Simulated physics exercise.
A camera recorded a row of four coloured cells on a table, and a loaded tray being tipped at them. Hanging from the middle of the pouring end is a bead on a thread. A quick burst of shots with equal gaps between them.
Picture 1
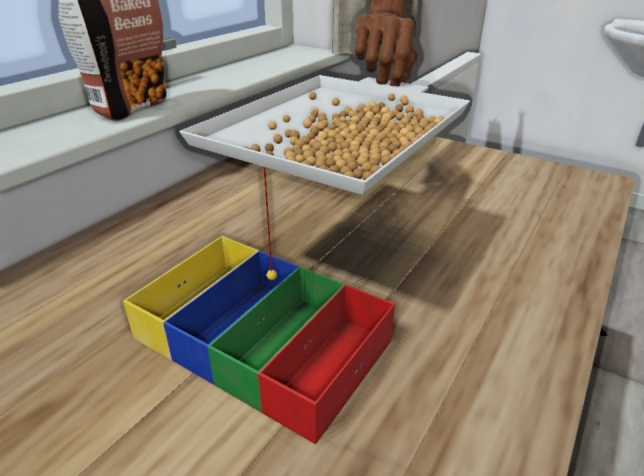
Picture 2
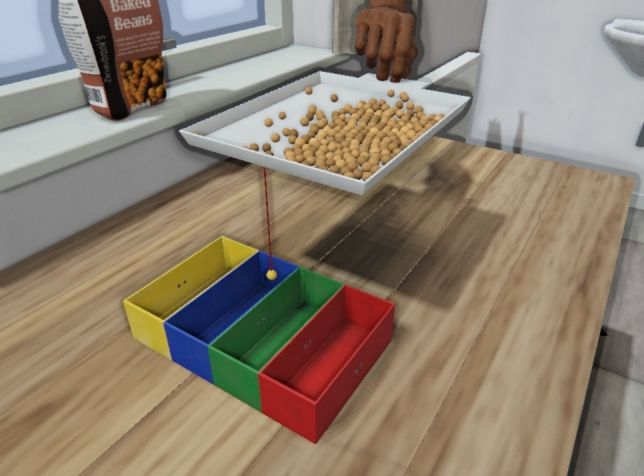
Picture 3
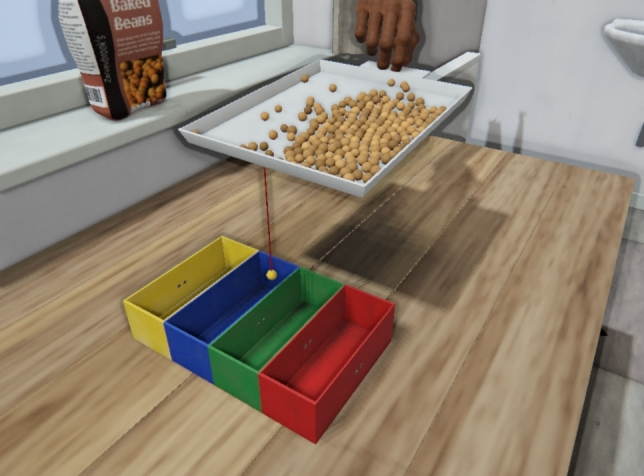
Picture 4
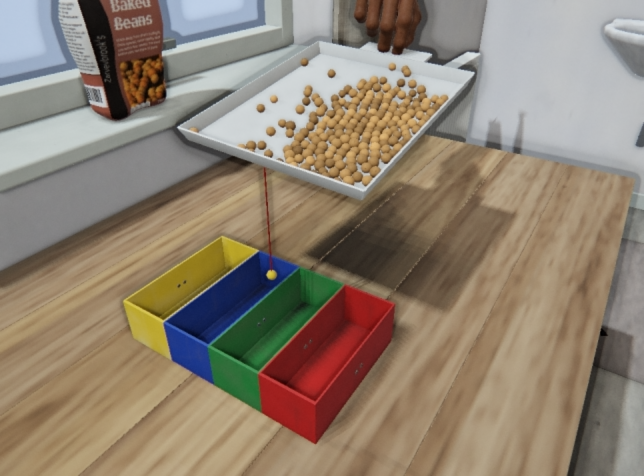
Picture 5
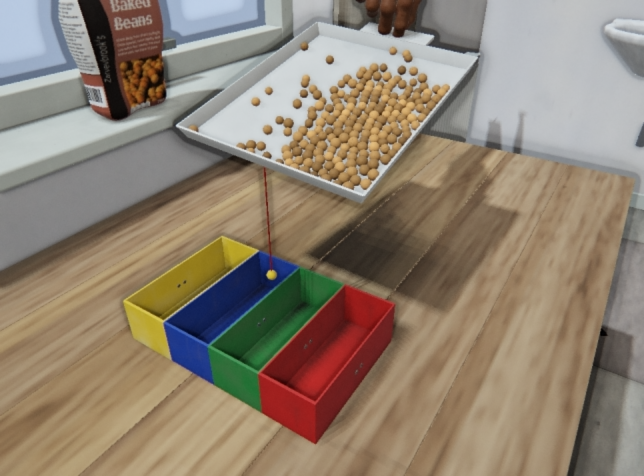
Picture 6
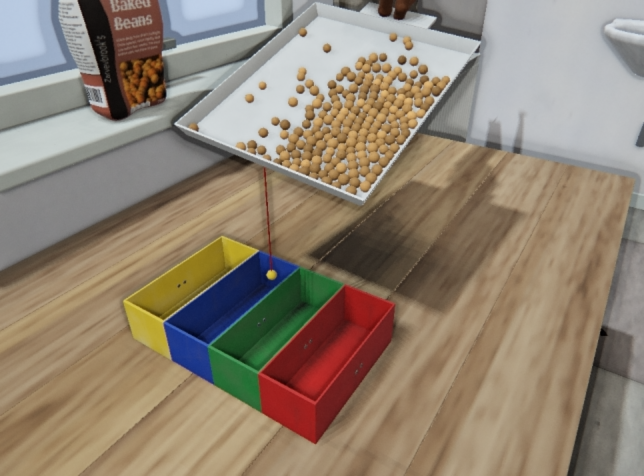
A brown hand at the back of a white tray full of round wooden beads slowly tips it towards the viewer, its right front corner dipping lowest as the beads begin to shift. Below, on a wooden table, sit yellow, blue, green and red cells from left to right, beneath a still yellow bead on a thread. The fixed, raised view shows a baked beans packet on the windowsill at left.
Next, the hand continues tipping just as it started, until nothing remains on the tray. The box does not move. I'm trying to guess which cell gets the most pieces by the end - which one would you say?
I would say the red one.
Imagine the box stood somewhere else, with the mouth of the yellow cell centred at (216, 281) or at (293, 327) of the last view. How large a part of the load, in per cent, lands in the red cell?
Roughly 40% the first time and 0% the second time.
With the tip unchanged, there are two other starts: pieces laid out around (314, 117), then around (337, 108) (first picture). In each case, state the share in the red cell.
You'd get near 50 percent first and near 50 percent after that.
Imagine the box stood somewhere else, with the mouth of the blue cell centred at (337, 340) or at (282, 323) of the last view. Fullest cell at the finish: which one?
The blue cell first, green second.
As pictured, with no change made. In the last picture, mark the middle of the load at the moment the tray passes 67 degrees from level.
Its middle sits at about pixel (321, 214).
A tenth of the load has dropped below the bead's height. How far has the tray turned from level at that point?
My estimate is some 60 degrees.
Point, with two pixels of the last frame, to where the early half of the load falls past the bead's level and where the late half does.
First close to (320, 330), next close to (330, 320).
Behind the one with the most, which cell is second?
The one in second place is green.
Soon, tray tipped steeply; about half on the tray; a small part in the red cell; a small part in the green cell; about a third falling or outside the box.
A while on, tray tipped past a quarter turn; about half in the red cell; about a quarter in the green cell; a stray few in the yellow cell; a stray few in the blue cell; about a quarter falling or outside the box.
Towards the end, tray tipped past a quarter turn; about half in the red cell; about a quarter in the green cell; a stray few in the yellow cell; a stray few in the blue cell; about a quarter falling or outside the box.
Finally, tray tipped past a quarter turn; about half in the red cell; about a quarter in the green cell; a stray few in the yellow cell; a stray few in the blue cell; about a quarter outside the box.
